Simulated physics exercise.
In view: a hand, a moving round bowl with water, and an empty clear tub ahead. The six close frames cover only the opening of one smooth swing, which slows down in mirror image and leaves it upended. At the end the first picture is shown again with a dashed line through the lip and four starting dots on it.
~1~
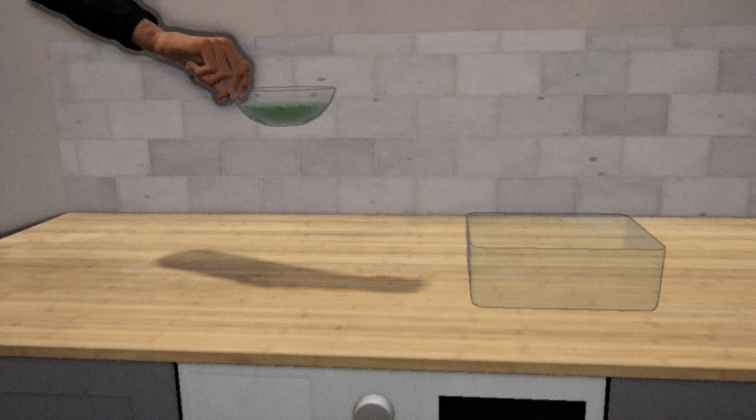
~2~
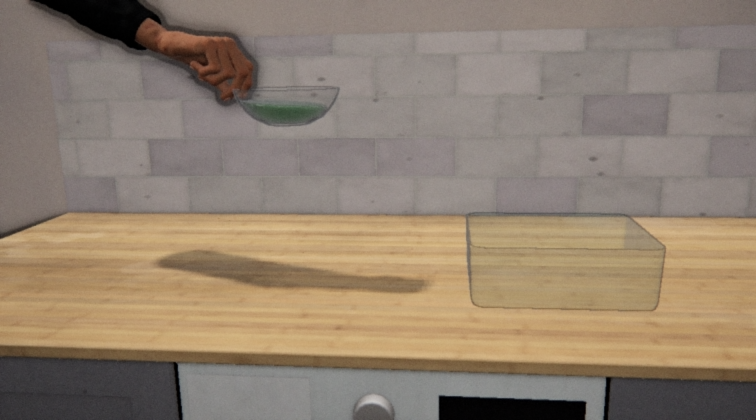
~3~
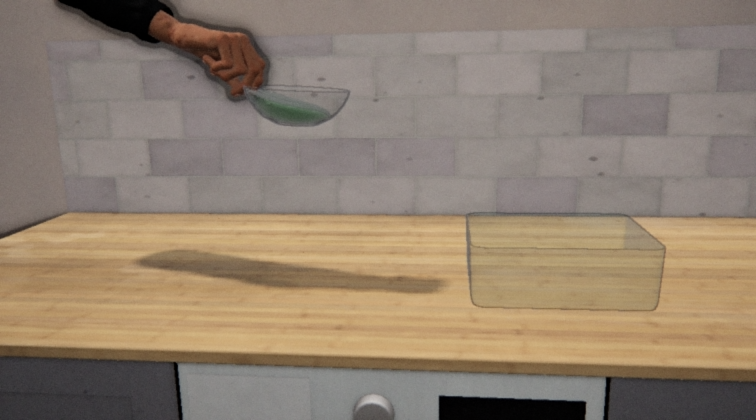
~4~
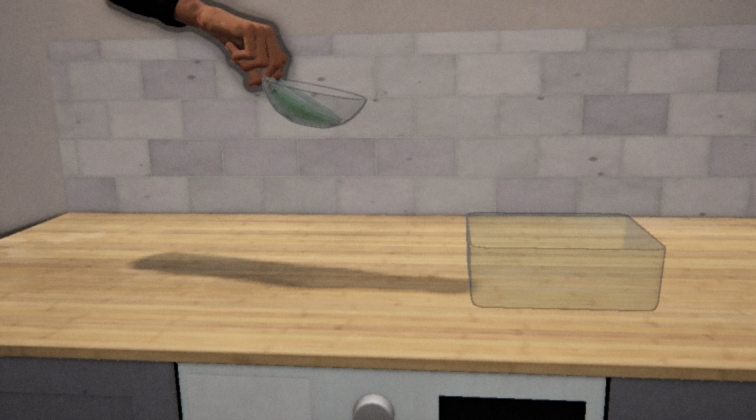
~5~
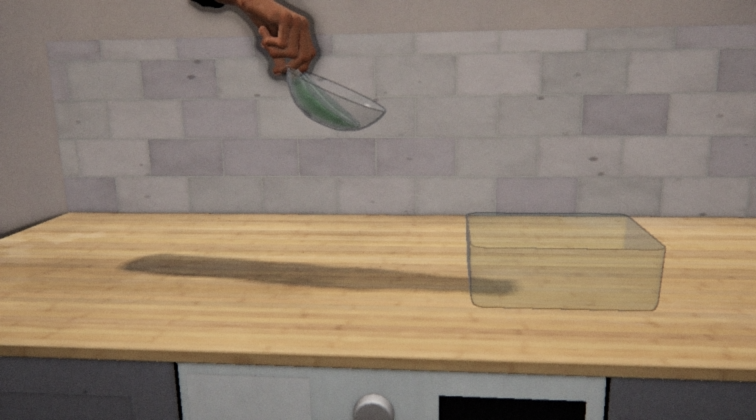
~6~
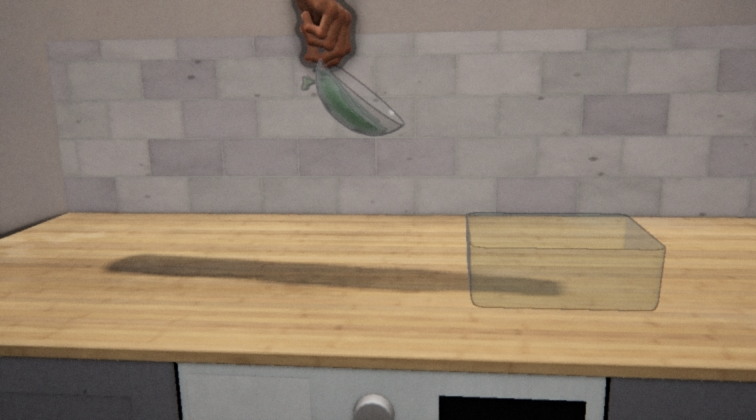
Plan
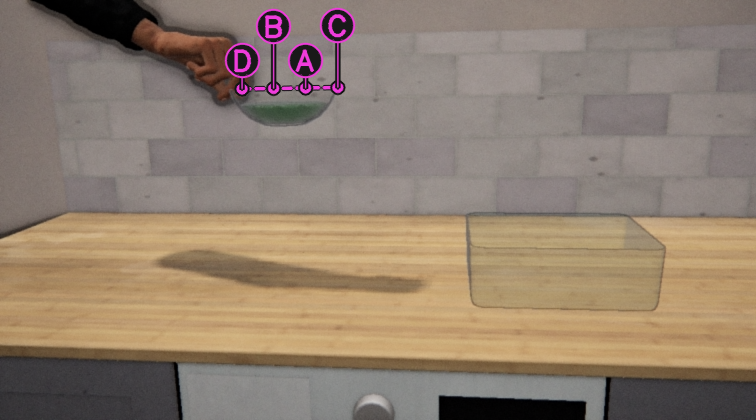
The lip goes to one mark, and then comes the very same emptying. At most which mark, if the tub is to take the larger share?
It is B.
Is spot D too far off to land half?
Yes, it does.
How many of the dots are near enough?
Three.
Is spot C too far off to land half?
No, that is safe.
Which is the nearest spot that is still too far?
Spot D.
In magenta, A at (305, 88); B at (273, 88); C at (337, 87); D at (242, 88).
For spot A, about 67 % lands in the tub, 7 % falls short and 26 % goes beside or beyond.
For spot B, about 64 % lands in the tub, 16 % falls short and 21 % goes beside or beyond.
For spot C, about 64 % lands in the tub, 9 % falls short and 27 % goes beside or beyond.
For spot D, about 18 % lands in the tub, 76 % falls short and 6 % goes beside or beyond.
